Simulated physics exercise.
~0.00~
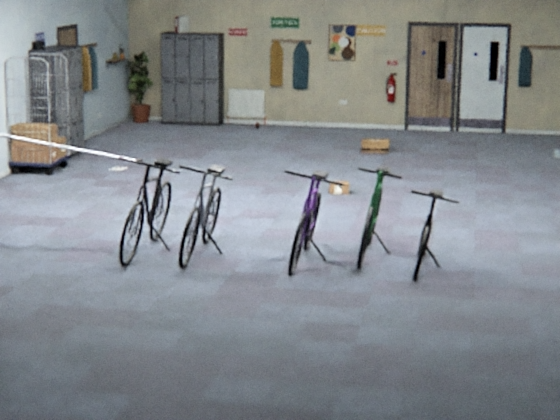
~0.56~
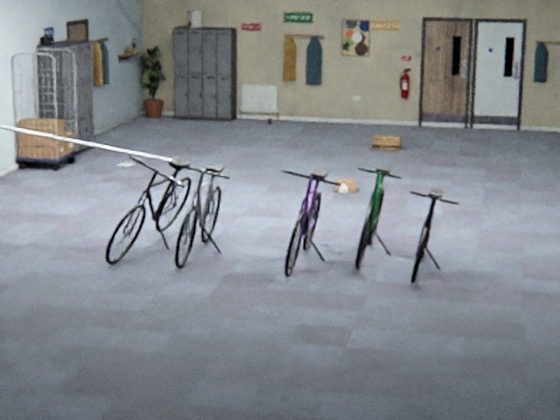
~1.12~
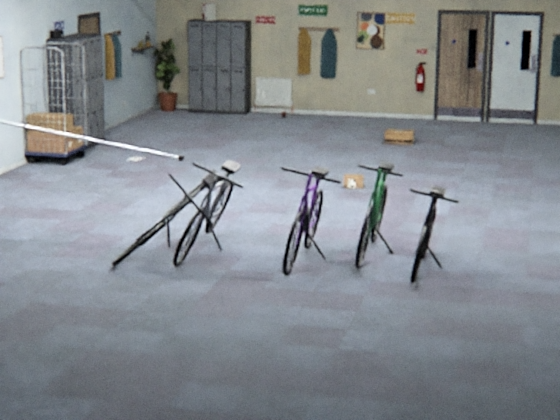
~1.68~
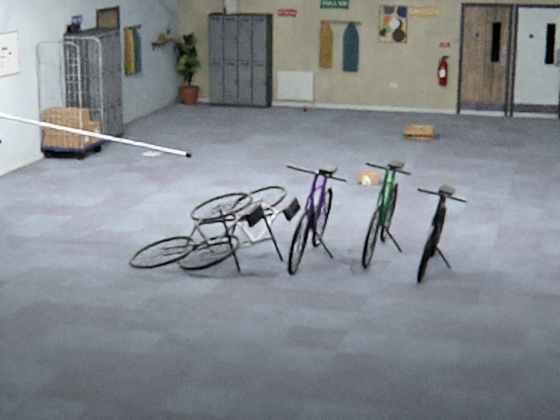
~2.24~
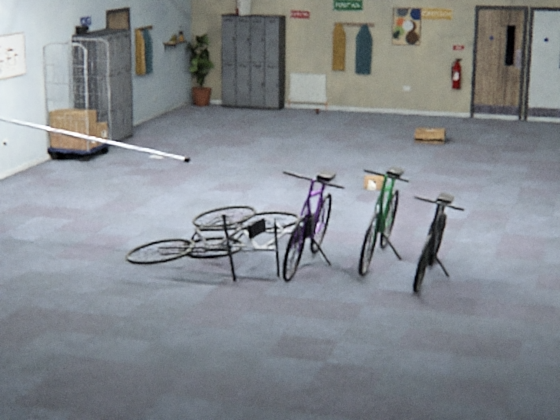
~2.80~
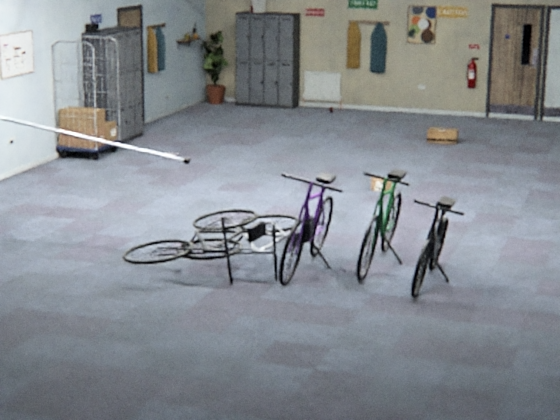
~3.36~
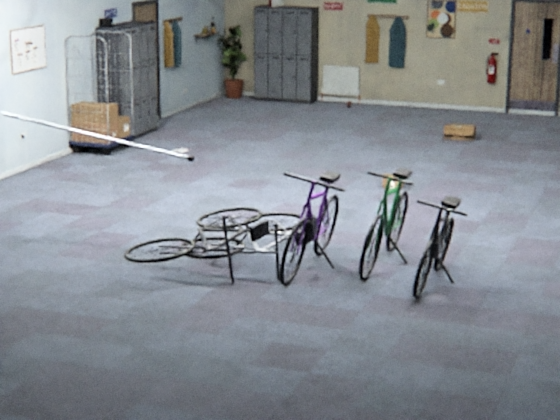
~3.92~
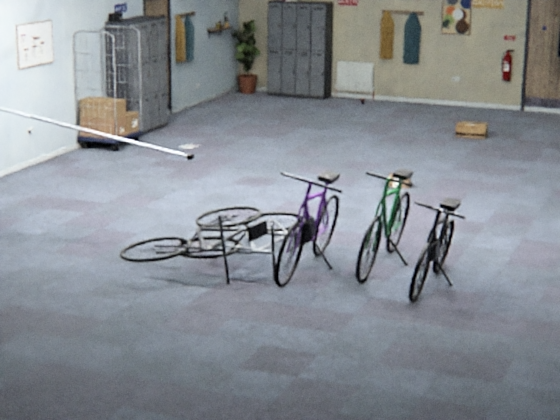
Five bicycles standing in a row, a pole tipping the leftmost into its neighbour, both falling flat, purple, green and dark ones staying upright.
